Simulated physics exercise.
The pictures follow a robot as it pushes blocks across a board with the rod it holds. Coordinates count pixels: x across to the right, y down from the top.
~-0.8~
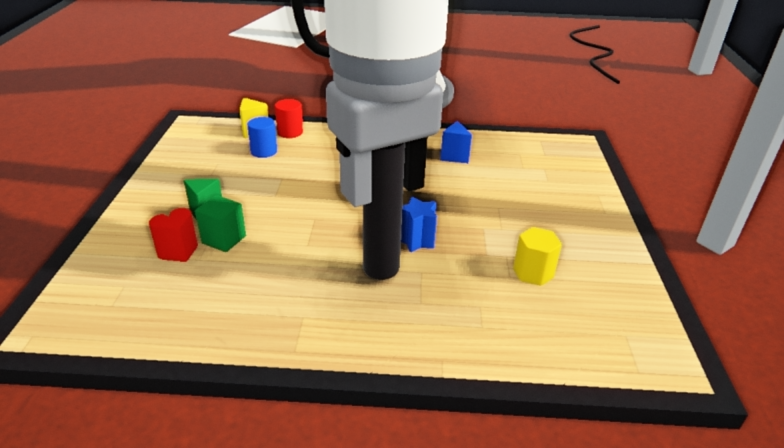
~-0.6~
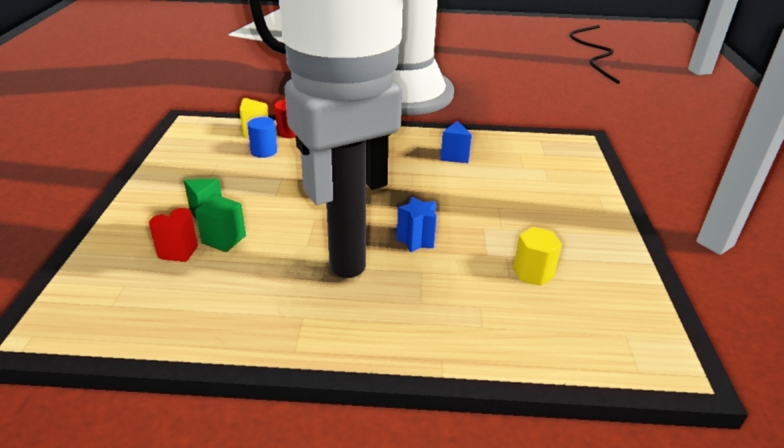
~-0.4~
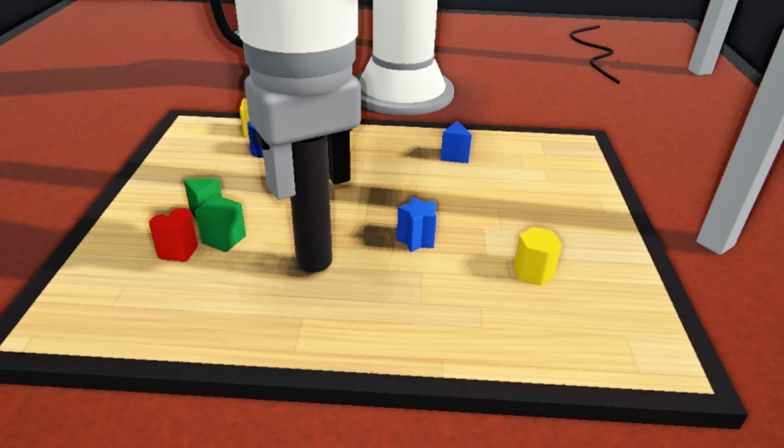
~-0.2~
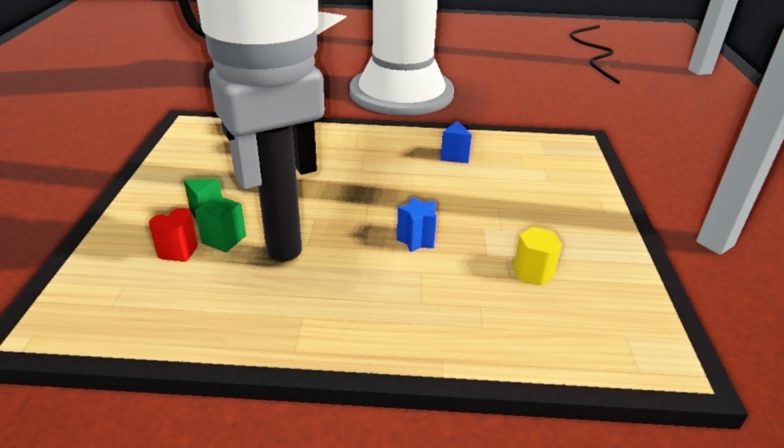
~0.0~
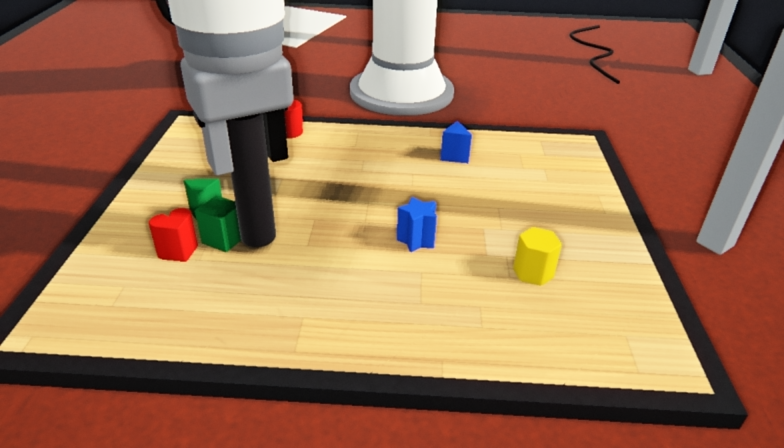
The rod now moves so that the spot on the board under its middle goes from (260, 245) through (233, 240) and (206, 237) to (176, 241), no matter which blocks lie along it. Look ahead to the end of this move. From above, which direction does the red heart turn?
Seen from overhead, it turns anticlockwise.
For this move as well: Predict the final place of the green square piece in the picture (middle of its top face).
I predict (149, 194).
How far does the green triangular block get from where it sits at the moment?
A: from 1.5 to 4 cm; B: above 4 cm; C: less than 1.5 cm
That would be C.
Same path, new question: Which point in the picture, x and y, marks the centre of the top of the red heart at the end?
In the picture, that point is around (144, 226).
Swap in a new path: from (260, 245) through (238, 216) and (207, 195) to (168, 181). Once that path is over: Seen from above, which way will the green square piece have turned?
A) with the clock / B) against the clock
My pick is B.
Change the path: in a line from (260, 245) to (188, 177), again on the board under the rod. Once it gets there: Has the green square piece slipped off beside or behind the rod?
Yes, I think so.
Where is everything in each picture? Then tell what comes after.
Tip of the rod at (381, 270), middles of tops, red heart at (171, 218), green triangular block at (200, 184), green square piece at (218, 206), in the first picture.
Rod at (348, 268), nothing pushed, in the second picture.
Rod at (314, 263), nothing pushed, in the third picture.
Rod at (284, 252), nothing pushed, in the fourth picture.
Rod at (259, 239), red heart at (171, 218), green triangular block at (200, 184), green square piece at (218, 206), in the fifth picture.
The first path, step by step. Halfway along, rod at (218, 231); red heart at (160, 220), turned 35° anticlockwise; green triangular block at (193, 181), turned 50° clockwise; green square piece at (181, 199).
At the end, rod at (174, 235); red heart at (144, 226), turned 75° anticlockwise; green triangular block at (193, 181), turned 60° clockwise; green square piece at (149, 194), turned 25° clockwise.
